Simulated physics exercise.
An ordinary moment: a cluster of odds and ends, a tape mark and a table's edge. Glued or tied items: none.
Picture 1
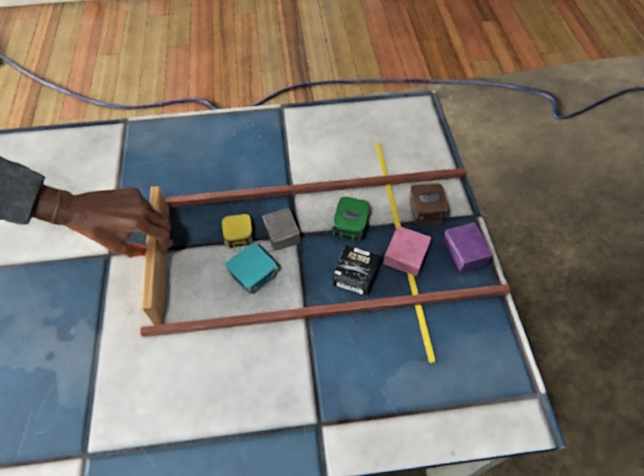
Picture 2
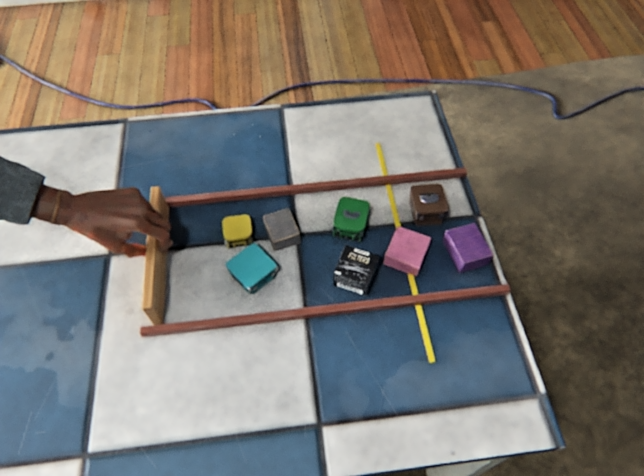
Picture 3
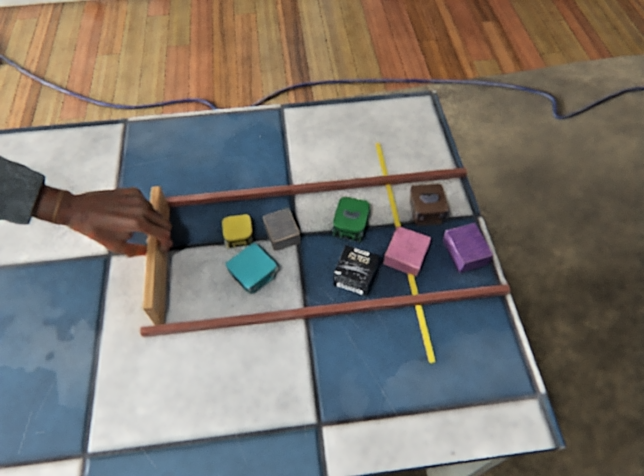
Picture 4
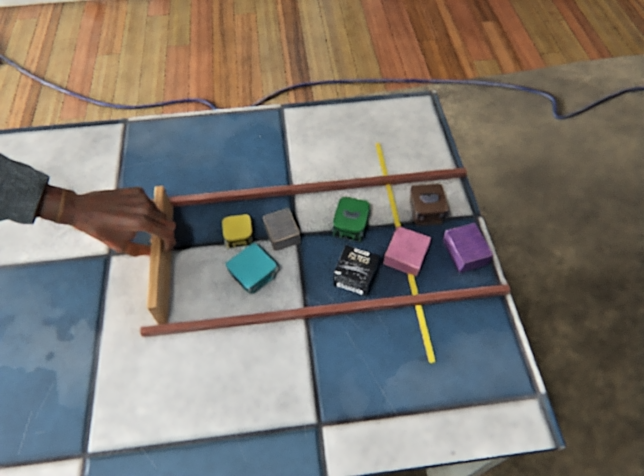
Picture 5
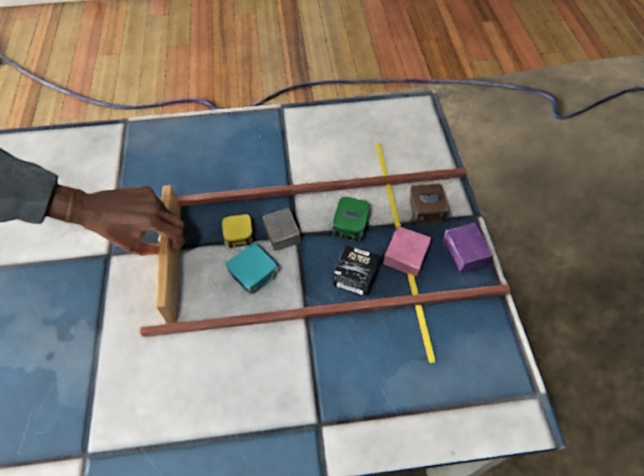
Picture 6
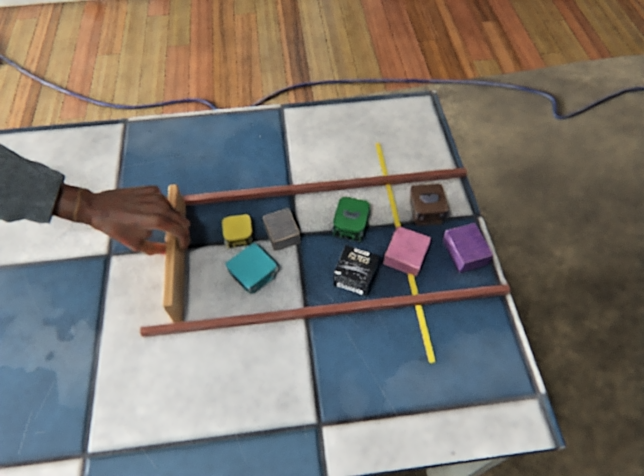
A hand in a dark sleeve grips an upright wooden board at the left of a blue-and-white checked table, seen from above beside a wooden floor. Between two reddish rails lie yellow, turquoise and grey pieces, then green and black ones, with pink, brown and purple near a yellow tape line at right. The hand holds still, then slides the board slightly right, touching nothing, while the pieces and camera stay still.
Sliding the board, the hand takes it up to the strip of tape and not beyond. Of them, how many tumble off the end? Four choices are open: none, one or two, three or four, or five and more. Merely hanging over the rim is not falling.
Dropped off the end are no more than two, with at least one.
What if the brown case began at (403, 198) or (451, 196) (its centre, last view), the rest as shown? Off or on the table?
Result for the brown case: Place one, it does not stay; place two, it does not stay.
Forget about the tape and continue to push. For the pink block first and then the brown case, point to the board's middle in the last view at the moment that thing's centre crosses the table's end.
Roughly (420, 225); for the second one, roughly (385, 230).
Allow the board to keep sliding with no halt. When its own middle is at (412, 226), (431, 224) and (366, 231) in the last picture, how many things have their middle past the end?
First 2, then 4, then 0.
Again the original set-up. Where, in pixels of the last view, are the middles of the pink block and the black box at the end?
Pink block: About (471, 236); black box: About (469, 267).
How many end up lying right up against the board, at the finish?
It touches 2.
Soon after, none off yet; purple block at rest near (467, 248); brown case at rest near (427, 204); pink block at rest near (407, 251).
At rest, the number that fall off is one or two; fallen, brown case and purple block.
